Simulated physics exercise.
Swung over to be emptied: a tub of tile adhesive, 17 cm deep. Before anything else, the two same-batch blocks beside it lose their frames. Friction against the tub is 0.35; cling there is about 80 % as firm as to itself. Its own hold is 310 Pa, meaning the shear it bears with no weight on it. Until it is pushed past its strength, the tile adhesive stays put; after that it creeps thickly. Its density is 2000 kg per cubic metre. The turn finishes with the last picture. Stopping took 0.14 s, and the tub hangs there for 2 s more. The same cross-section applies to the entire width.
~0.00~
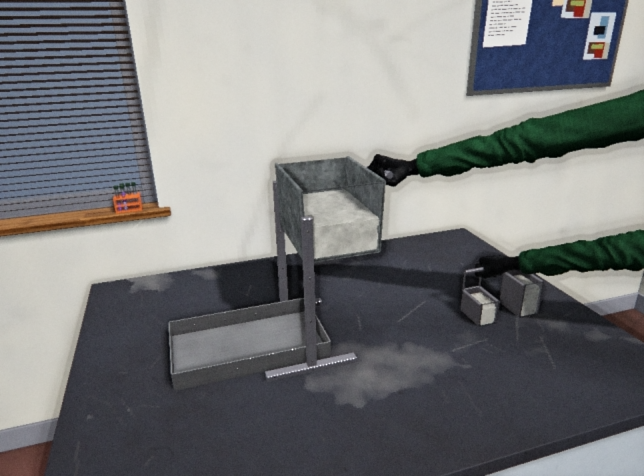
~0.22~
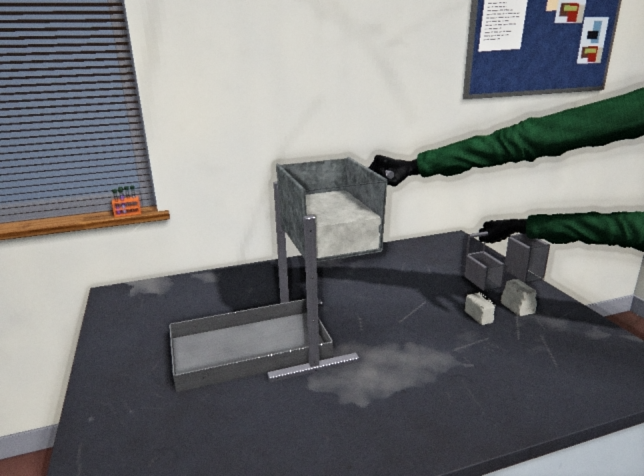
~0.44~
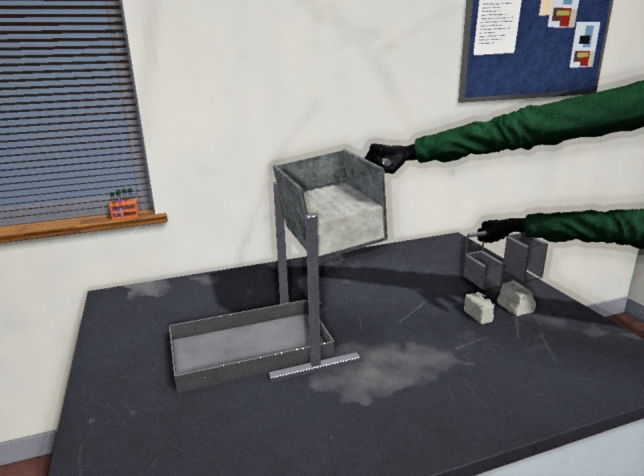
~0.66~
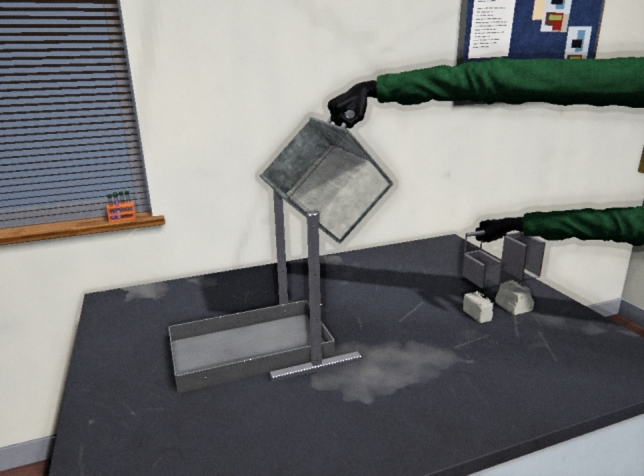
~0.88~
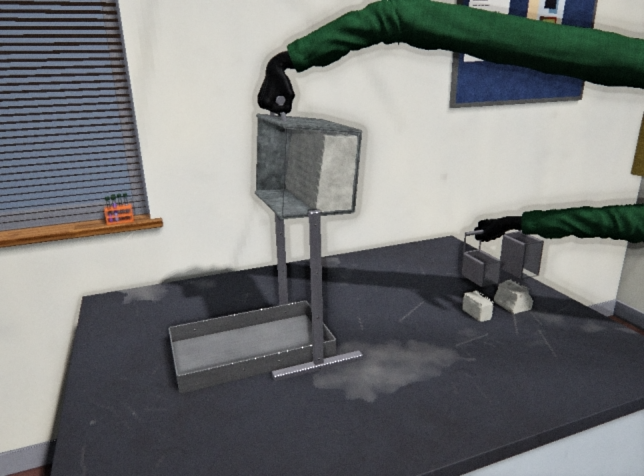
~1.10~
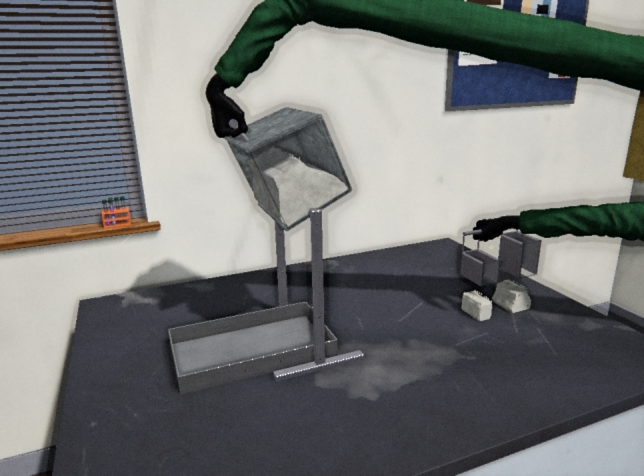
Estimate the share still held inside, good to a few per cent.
I would say about 8 percent.
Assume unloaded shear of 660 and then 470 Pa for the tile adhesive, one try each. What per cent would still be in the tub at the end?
First 45 %, second 7 %.
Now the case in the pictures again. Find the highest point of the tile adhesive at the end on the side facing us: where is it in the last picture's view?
The highest point is near (288, 212) in the last picture.
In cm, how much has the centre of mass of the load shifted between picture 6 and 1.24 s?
Measured shift, roughly 9 cm.
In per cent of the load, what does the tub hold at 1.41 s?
About 25 %.
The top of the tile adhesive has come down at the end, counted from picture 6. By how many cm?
About 11 cm.
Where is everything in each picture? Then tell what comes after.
In the first picture, handle-side rim at (382, 182), tilt 0 degrees; highest point of the tile adhesive at (334, 224); test blocks 5.9 cm, 9.3 cm high (left to right).
In the second picture, handle-side rim at (384, 181), tilt 0 degrees; highest point of the tile adhesive at (336, 223); test blocks 5.9 cm, 8.0 cm high (left to right).
In the third picture, handle-side rim at (380, 170), tilt 7 degrees; highest point of the tile adhesive at (379, 208); test blocks 5.9 cm, 7.4 cm high (left to right).
In the fourth picture, handle-side rim at (345, 133), tilt 44 degrees; highest point of the tile adhesive at (367, 163); test blocks 5.8 cm, 7.2 cm high (left to right).
In the fifth picture, handle-side rim at (285, 129), tilt 85 degrees; highest point of the tile adhesive at (329, 136); test blocks 5.8 cm, 7.1 cm high (left to right).
In the sixth picture, handle-side rim at (249, 153), tilt 113 degrees; highest point of the tile adhesive at (300, 162); test blocks 5.8 cm, 7.1 cm high (left to right).
By 1.24 s, the tub is at 113 degrees and holds 47 %.
By 1.41 s, the tub is at 113 degrees and holds 23 %.
By 1.58 s, the tub is at 113 degrees and holds 8 %.
By 1.75 s, the tub is at 113 degrees and holds 8 %.
By 3.10 s, at the end, the tub is at 113 degrees and holds 8 %.
